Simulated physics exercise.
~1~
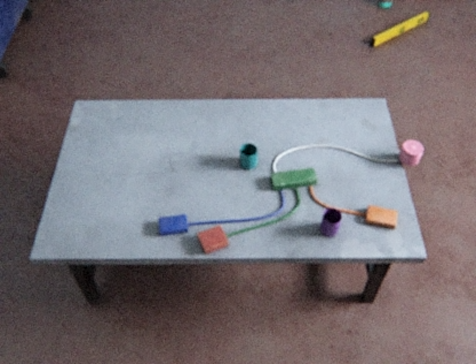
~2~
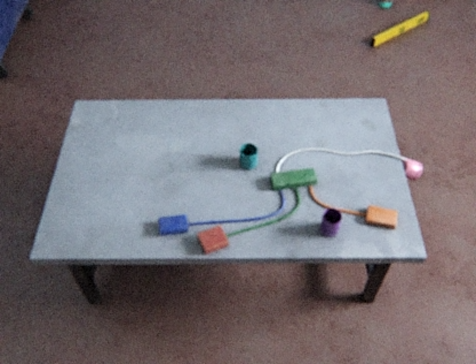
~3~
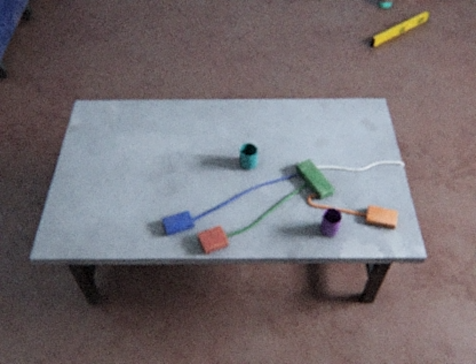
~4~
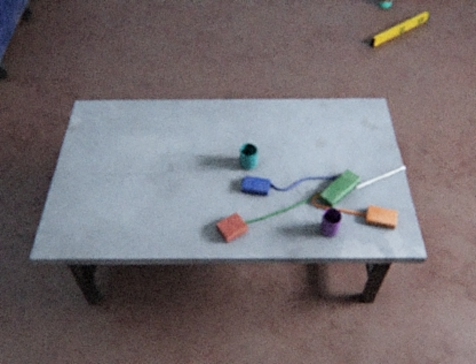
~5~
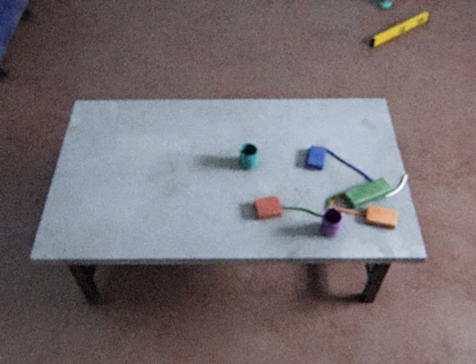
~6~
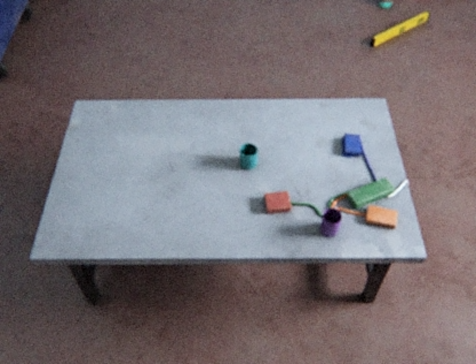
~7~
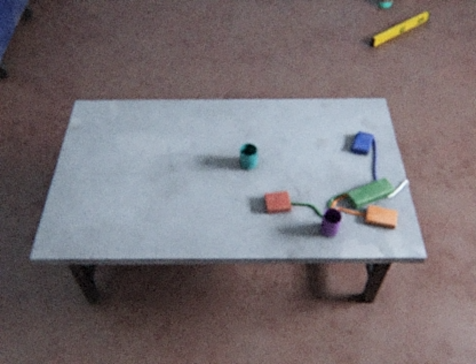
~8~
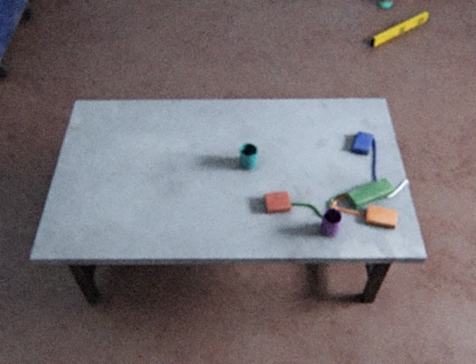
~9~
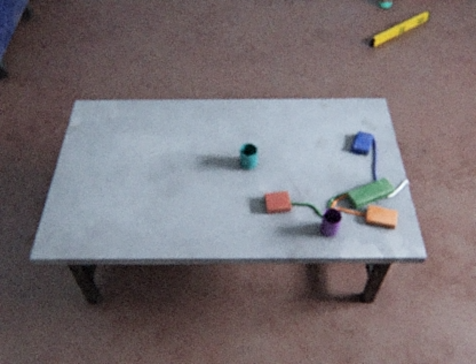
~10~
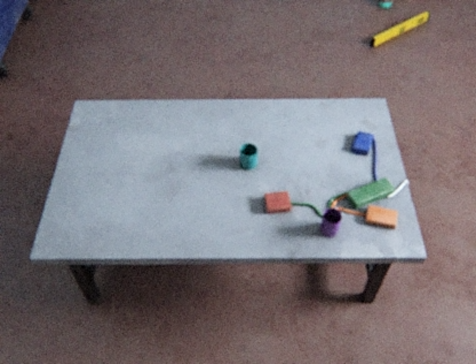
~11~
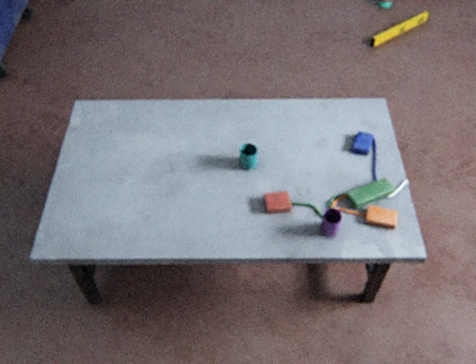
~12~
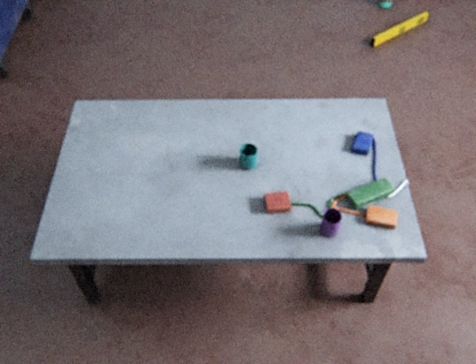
A pink cylinder at the right edge of a gray table tips over the side and drops out of view, pulling its white cable after it. The green block at the other end of that cable swings around and slides right, toward the edge. Its blue cable straightens and drags the blue box rightward and up across the tabletop, while the red box follows a shorter way. The green block stops near the right edge, and the blue box swings around behind it before settling. The teal mug, purple cup and orange box stay in place, and everything left on the table lies still.
